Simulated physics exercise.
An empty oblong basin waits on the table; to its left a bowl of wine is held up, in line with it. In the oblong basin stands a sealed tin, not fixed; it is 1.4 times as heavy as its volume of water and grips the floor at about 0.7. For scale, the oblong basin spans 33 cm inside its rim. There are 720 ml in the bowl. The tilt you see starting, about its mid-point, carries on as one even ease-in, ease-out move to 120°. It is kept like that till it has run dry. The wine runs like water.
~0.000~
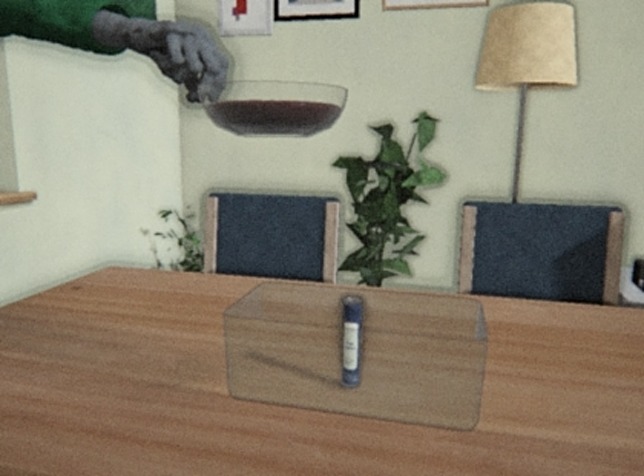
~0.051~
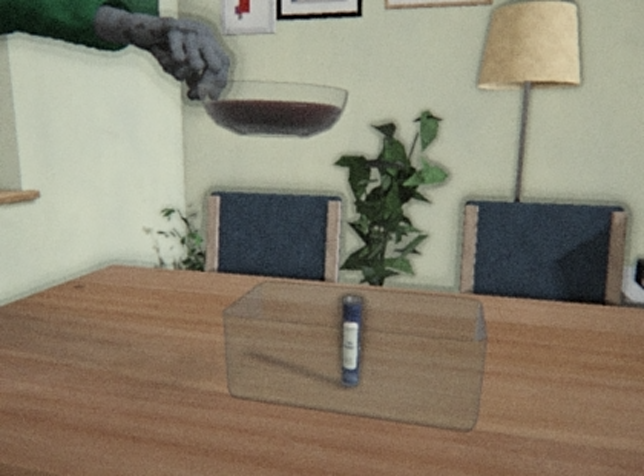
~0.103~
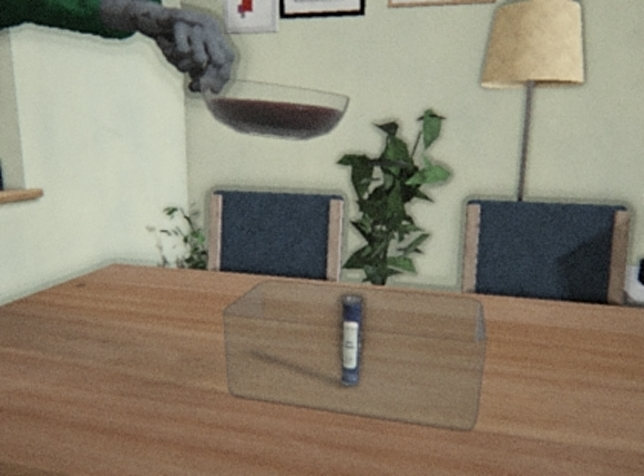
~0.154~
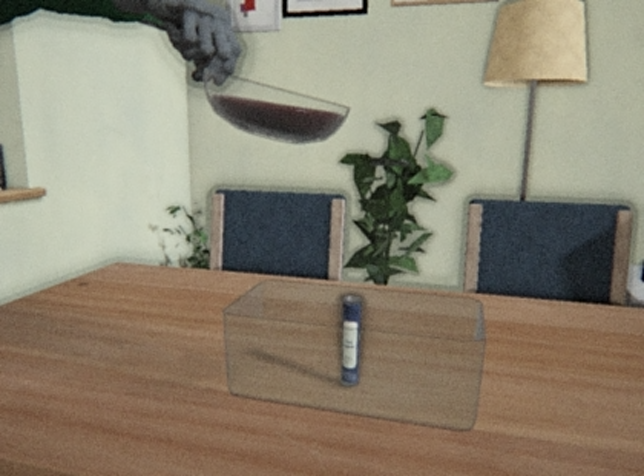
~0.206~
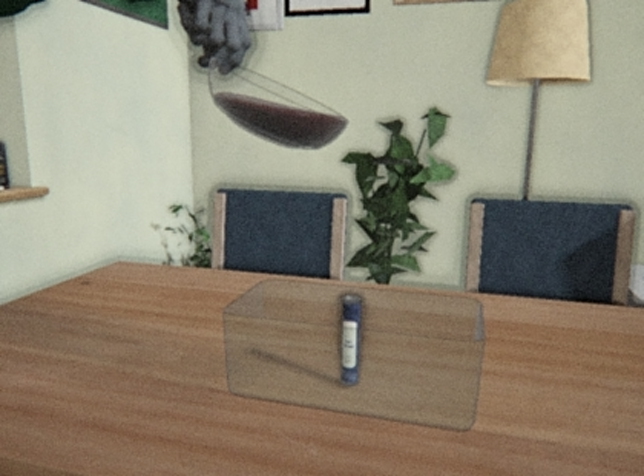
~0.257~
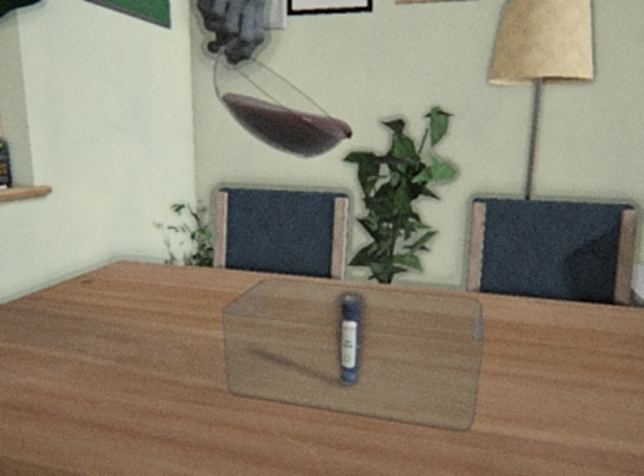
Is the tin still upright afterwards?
The tin falls.
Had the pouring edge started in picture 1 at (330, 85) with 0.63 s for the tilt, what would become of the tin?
Then it remains upright.
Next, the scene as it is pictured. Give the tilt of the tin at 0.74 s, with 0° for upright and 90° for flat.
About 10°.
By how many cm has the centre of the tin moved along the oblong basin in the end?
About 9.0 cm.
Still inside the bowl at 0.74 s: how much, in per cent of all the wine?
Near 0 in a hundred.
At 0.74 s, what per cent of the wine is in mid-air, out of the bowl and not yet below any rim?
Near 20 in a hundred.
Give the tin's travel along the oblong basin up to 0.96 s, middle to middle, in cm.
About 8 cm.
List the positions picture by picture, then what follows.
The first frame shows tilt 0°; pouring edge (346, 90); surface from (214, 106) to (342, 106); the oblong basin's rim runs from (244, 298) to (484, 320); the tin's top is at (353, 304).
The second frame shows tilt 2°; pouring edge (346, 92); surface from (214, 105) to (341, 107).
The third frame shows tilt 7°; pouring edge (347, 99); surface from (216, 101) to (342, 110).
The fourth frame shows tilt 14°; pouring edge (347, 109); surface from (218, 97) to (344, 115).
The fifth frame shows tilt 25°; pouring edge (346, 123); surface from (223, 95) to (346, 118).
The sixth frame shows tilt 37°; pouring edge (341, 139); surface from (230, 95) to (329, 121); 7 per cent is over the edge.
By 0.54 s the tilt is 106° and 0 per cent is still to pour; the tin stands where it began.
By 0.74 s the tilt is 120° and 0 per cent is still to pour; the tin leans 8°.
By 0.96 s the tilt is 120° and 0 per cent is still to pour; the tin lies on its side.
By 1.19 s the tilt is 120° and 0 per cent is still to pour; the tin lies on its side.
At rest the tin lies on its side.
